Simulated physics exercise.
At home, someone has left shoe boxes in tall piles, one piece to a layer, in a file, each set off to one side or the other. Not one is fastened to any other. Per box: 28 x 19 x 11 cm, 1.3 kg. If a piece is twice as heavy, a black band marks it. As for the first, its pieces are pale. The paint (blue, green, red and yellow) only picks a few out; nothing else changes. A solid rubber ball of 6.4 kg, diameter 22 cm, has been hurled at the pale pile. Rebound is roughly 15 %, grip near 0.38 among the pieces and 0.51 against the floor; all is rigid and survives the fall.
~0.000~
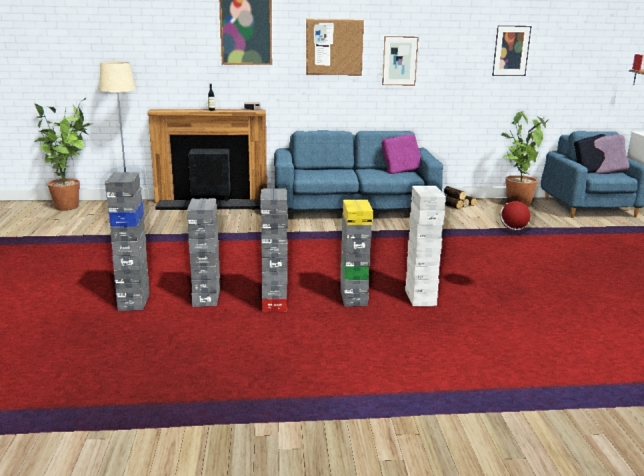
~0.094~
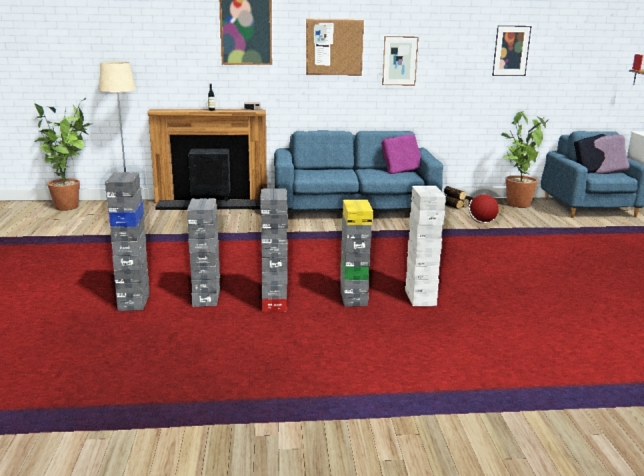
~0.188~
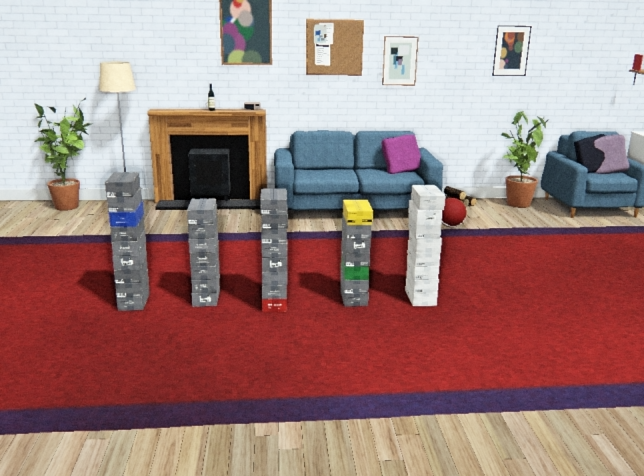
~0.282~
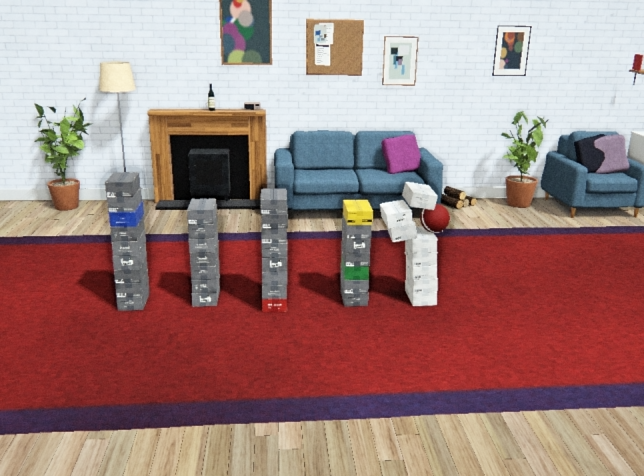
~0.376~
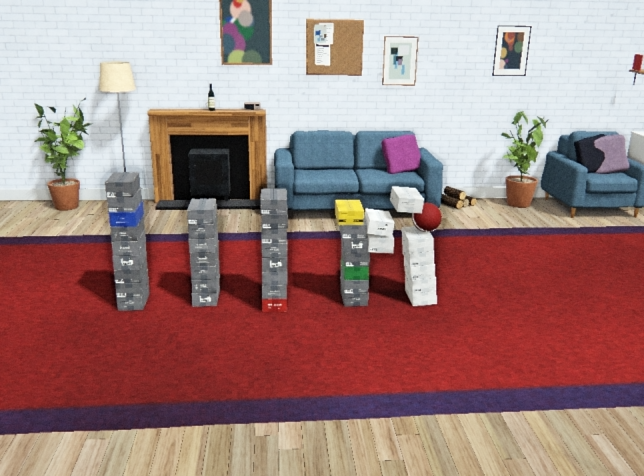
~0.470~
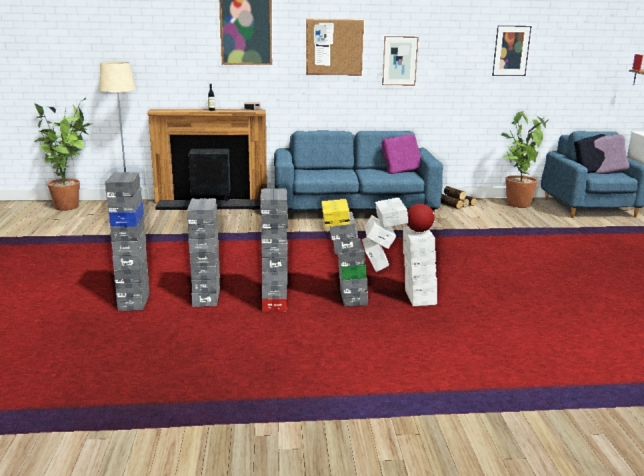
The clip opens on five stacks of boxes standing on a red rug as a red ball moves left toward the white stack. The ball strikes its upper part, knocking white boxes leftward against the neighbouring gray stack. That stack's yellow box shifts left and its upper part leans, while the ball sits atop the shortened white stack.
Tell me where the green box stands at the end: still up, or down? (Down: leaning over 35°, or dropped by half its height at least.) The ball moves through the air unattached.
At the end the green box is down.
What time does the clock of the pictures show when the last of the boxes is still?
At roughly 4.5 seconds.
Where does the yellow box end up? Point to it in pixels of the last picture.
It ends up centred close to (219, 273).
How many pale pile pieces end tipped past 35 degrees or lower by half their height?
Tally of pale pieces: 7.
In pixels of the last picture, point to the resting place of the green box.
Near (315, 289).
Around 1.54 s, 3 of the pale pile down; 7 of the 31 other boxes down; green box on its side; yellow box tipped 34°, 29 cm lower.
Around 2.76 s, 7 of the pale pile down; 19 of the 31 other boxes down; green box on its side; yellow box on its side.
Finally (4.6 s), 7 of the pale pile down; 28 of the 31 other boxes down; green box on its side; blue box upside down; yellow box on its side. Seen by the last camera, middles, green box near (315, 289).
